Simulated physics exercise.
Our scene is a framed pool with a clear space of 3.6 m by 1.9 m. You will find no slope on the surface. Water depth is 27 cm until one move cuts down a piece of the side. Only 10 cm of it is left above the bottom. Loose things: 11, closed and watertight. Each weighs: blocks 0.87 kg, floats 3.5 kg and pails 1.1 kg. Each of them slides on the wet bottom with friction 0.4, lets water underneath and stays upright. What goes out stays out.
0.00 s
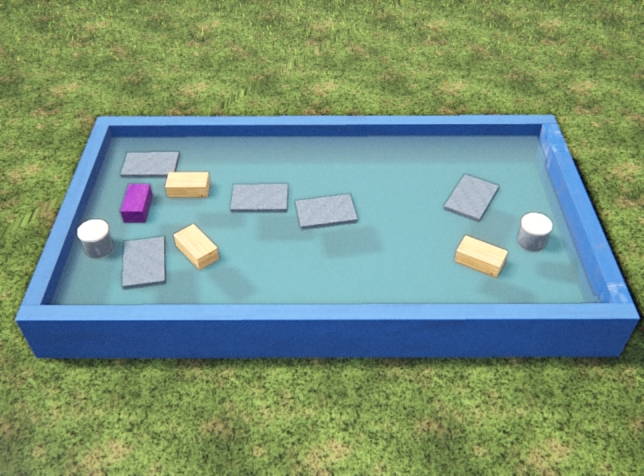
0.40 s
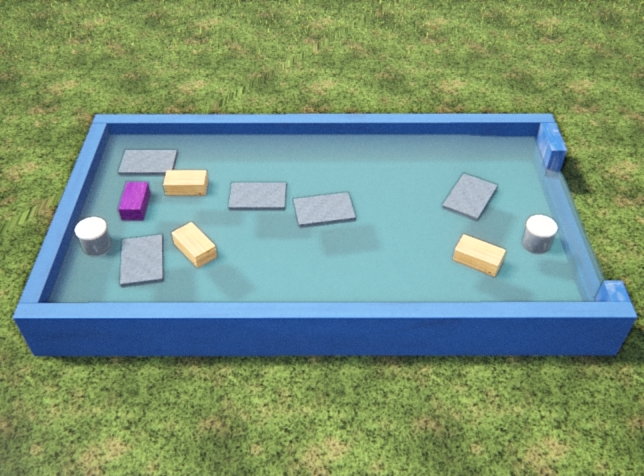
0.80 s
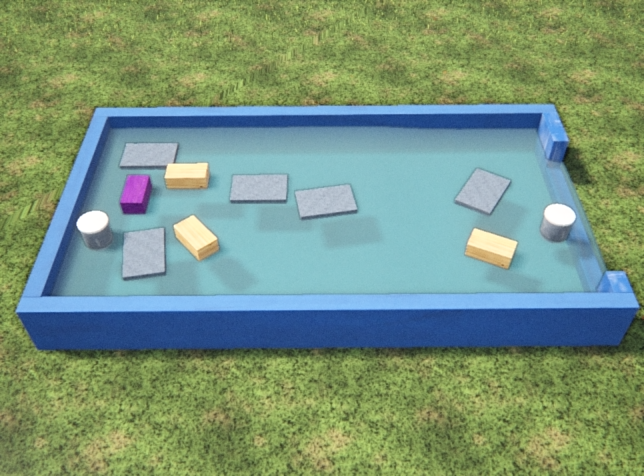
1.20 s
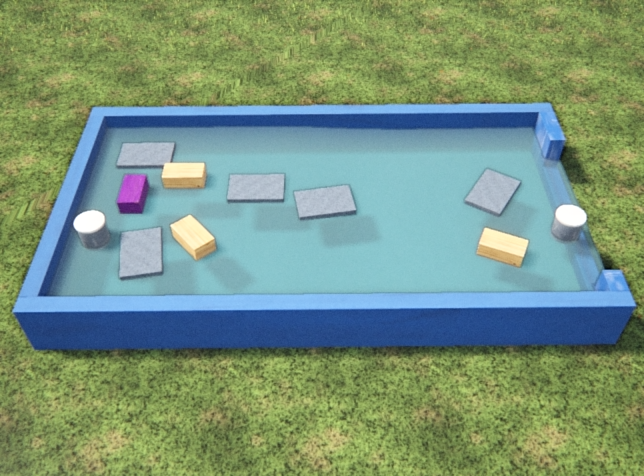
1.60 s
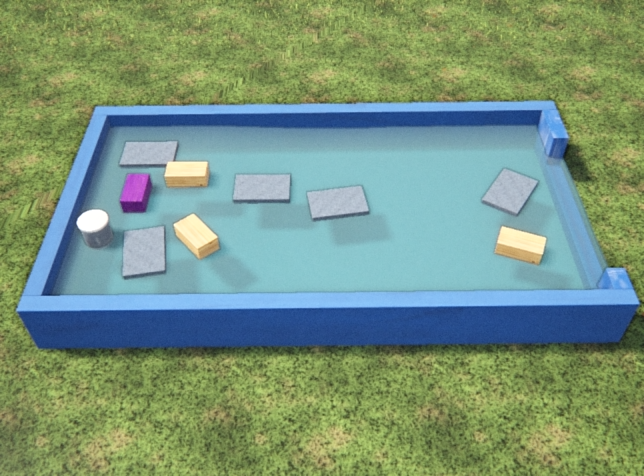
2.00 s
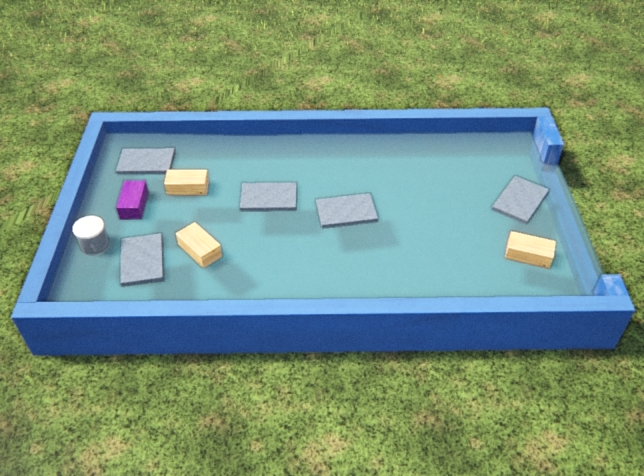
In the video, a section of the right wall of a blue-framed pool opens, and a white cylinder slides right and out of view while nearby tan and gray pieces drift rightward, followed by slight movement among the middle gray slabs.
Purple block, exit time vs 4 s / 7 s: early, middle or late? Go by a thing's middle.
Late.
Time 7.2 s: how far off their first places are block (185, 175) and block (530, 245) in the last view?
40 cm; washed out.
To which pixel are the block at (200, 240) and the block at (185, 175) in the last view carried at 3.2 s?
They end up about (234, 242) and (217, 180) in the last view.
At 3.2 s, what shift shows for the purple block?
Some 10 cm from the start.
After 3.2 s the purple block is near (152, 200), 0.1 m from its start, afloat; 2 of 11 are out; 9 afloat.
After 7.2 s the purple block is near (158, 201), 0.2 m from its start, afloat; 3 of 11 are out; 8 afloat.
After 12.0 s the purple block is near (174, 204), 0.3 m from its start, afloat; 3 of 11 are out; 8 afloat.
After 16.0 s the purple block is near (188, 205), 0.4 m from its start, afloat; 4 of 11 are out; 7 afloat.
